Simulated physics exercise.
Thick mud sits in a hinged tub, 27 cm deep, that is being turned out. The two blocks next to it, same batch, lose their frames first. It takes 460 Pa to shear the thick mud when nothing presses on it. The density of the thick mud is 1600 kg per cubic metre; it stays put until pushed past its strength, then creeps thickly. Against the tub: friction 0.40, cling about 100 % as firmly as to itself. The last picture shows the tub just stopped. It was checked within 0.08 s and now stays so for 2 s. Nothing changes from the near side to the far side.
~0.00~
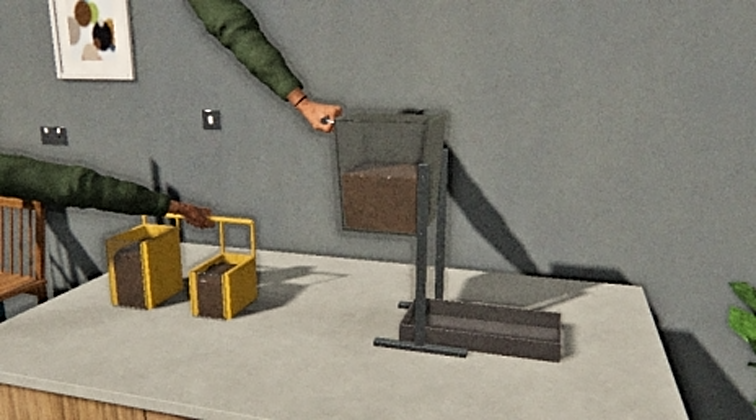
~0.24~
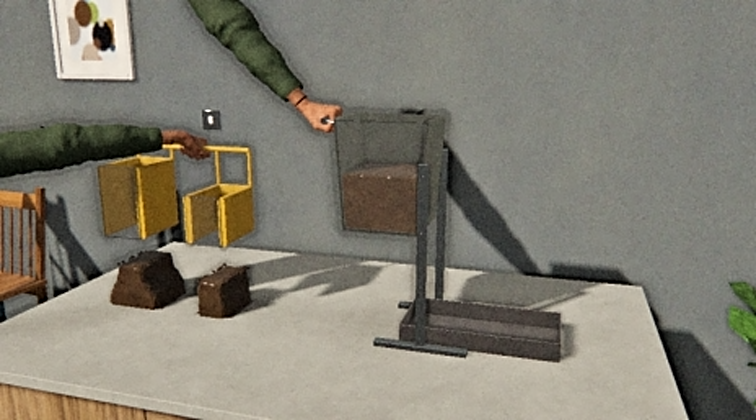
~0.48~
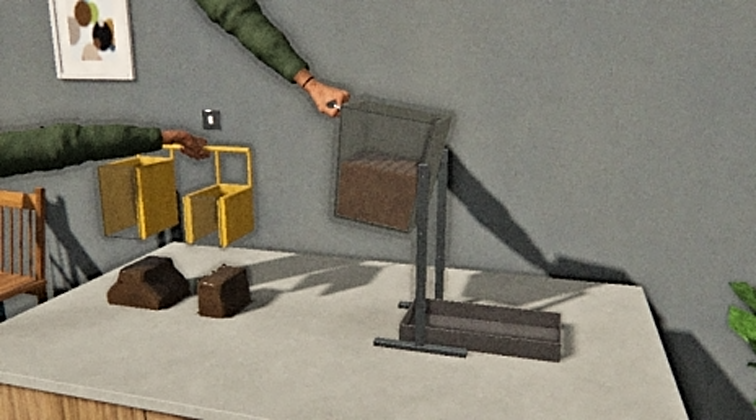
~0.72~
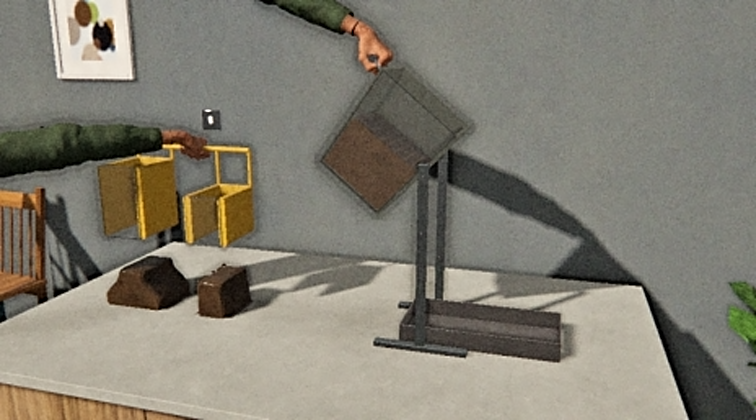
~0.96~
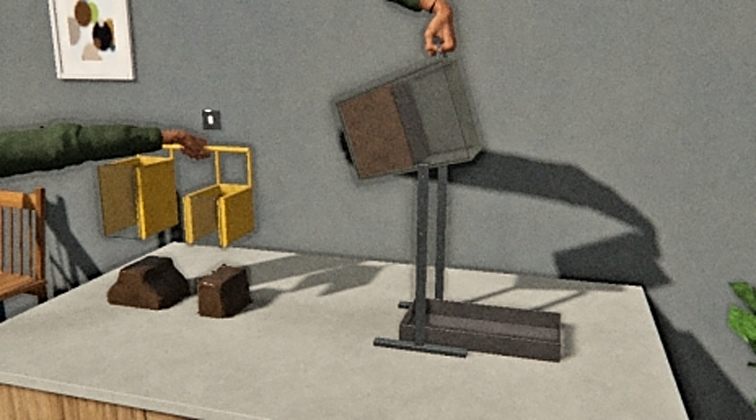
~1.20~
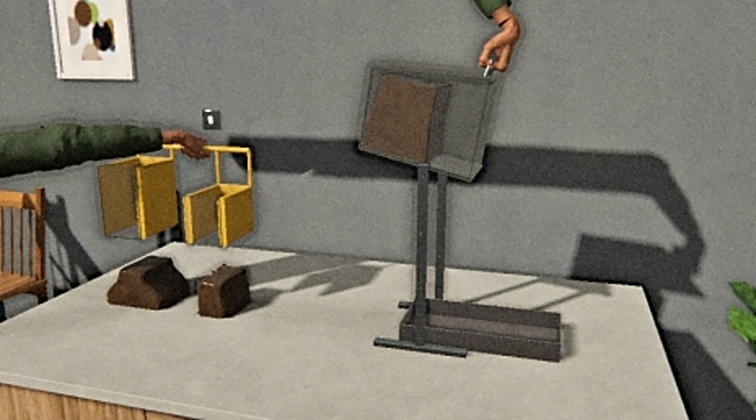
The footage shows a hand lifting two yellow molds off brown mud blocks, the larger left block slumping slightly, then another hand swinging a clear tub of mud clockwise on its stand until it lies past sideways, mud still inside.
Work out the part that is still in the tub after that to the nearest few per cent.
About 59 %.
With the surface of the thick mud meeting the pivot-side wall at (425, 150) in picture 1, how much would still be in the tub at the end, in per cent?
Then about 40 %.
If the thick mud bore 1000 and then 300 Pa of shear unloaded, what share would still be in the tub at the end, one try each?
In that order: 100 %, 45 %.
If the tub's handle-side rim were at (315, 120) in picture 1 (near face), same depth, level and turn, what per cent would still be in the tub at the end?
In that case some 45 per cent.
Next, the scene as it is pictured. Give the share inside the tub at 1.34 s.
About 100 %.
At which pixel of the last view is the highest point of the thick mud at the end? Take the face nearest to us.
Around (393, 129).
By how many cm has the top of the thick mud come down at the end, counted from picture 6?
Some 12 cm.
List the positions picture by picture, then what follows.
In the first frame, handle-side rim at (337, 119), tilt 0 degrees; crest of the thick mud at (421, 178); block heights 17 cm, 11 cm (left to right).
In the second frame, handle-side rim at (337, 119), tilt 0 degrees; crest of the thick mud at (421, 178); block heights 13 cm, 11 cm (left to right).
In the third frame, handle-side rim at (344, 106), tilt 9 degrees; crest of the thick mud at (347, 163); block heights 12 cm, 11 cm (left to right).
In the fourth frame, handle-side rim at (385, 70), tilt 40 degrees; crest of the thick mud at (357, 121); block heights 12 cm, 11 cm (left to right).
In the fifth frame, handle-side rim at (443, 62), tilt 72 degrees; crest of the thick mud at (385, 87); block heights 12 cm, 11 cm (left to right).
In the sixth frame, handle-side rim at (491, 82), tilt 99 degrees; crest of the thick mud at (388, 76); block heights 12 cm, 11 cm (left to right).
After 1.34 s, the tub is at 99 degrees and holds 100 %.
After 1.51 s, the tub is at 99 degrees and holds 76 %.
After 1.68 s, the tub is at 99 degrees and holds 60 %.
After 1.85 s, the tub is at 99 degrees and holds 59 %.
After 3.20 s, the tub is at 99 degrees and holds 59 %.
